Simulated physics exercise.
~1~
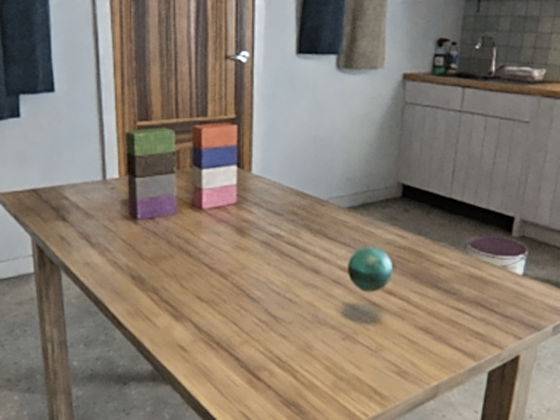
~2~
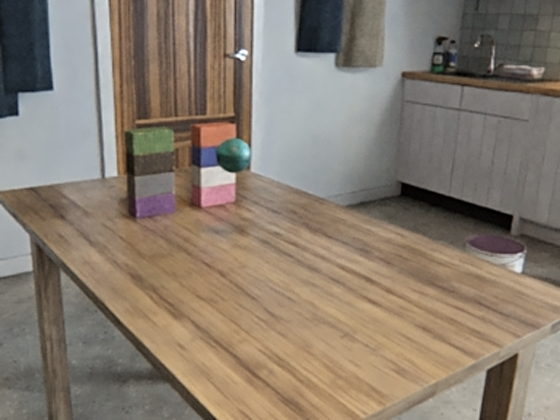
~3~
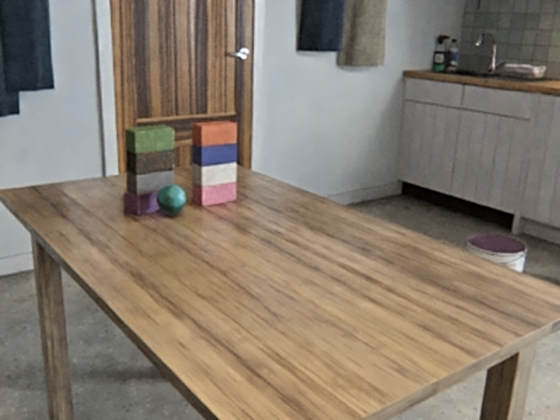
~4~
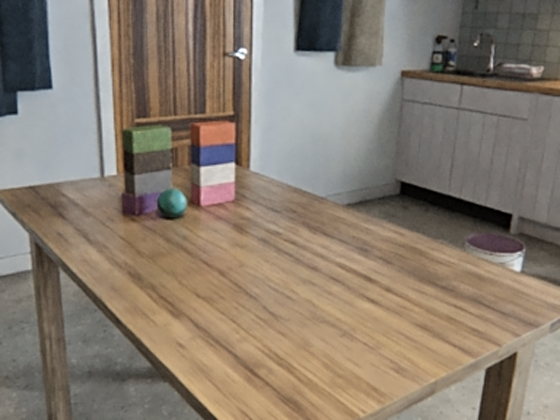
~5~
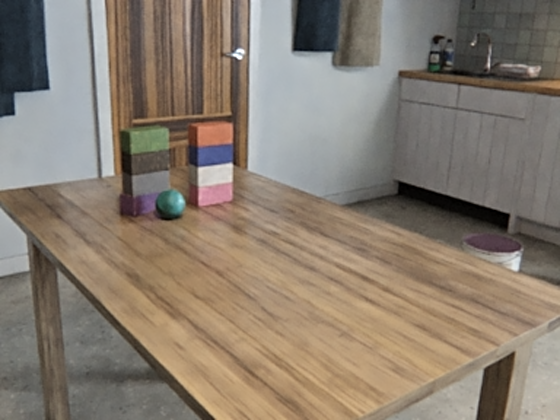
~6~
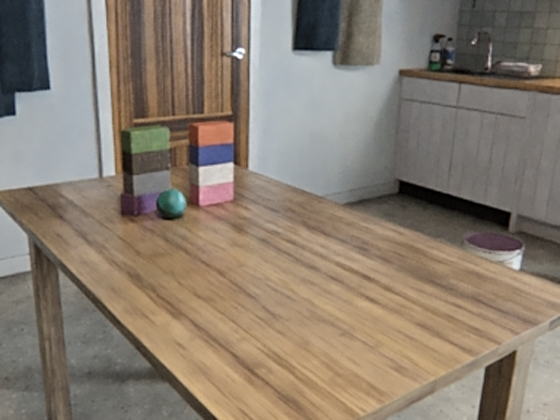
Turquoise ball flying left across a wooden table toward two stacks of coloured blocks, then resting beside them, both stacks still standing.
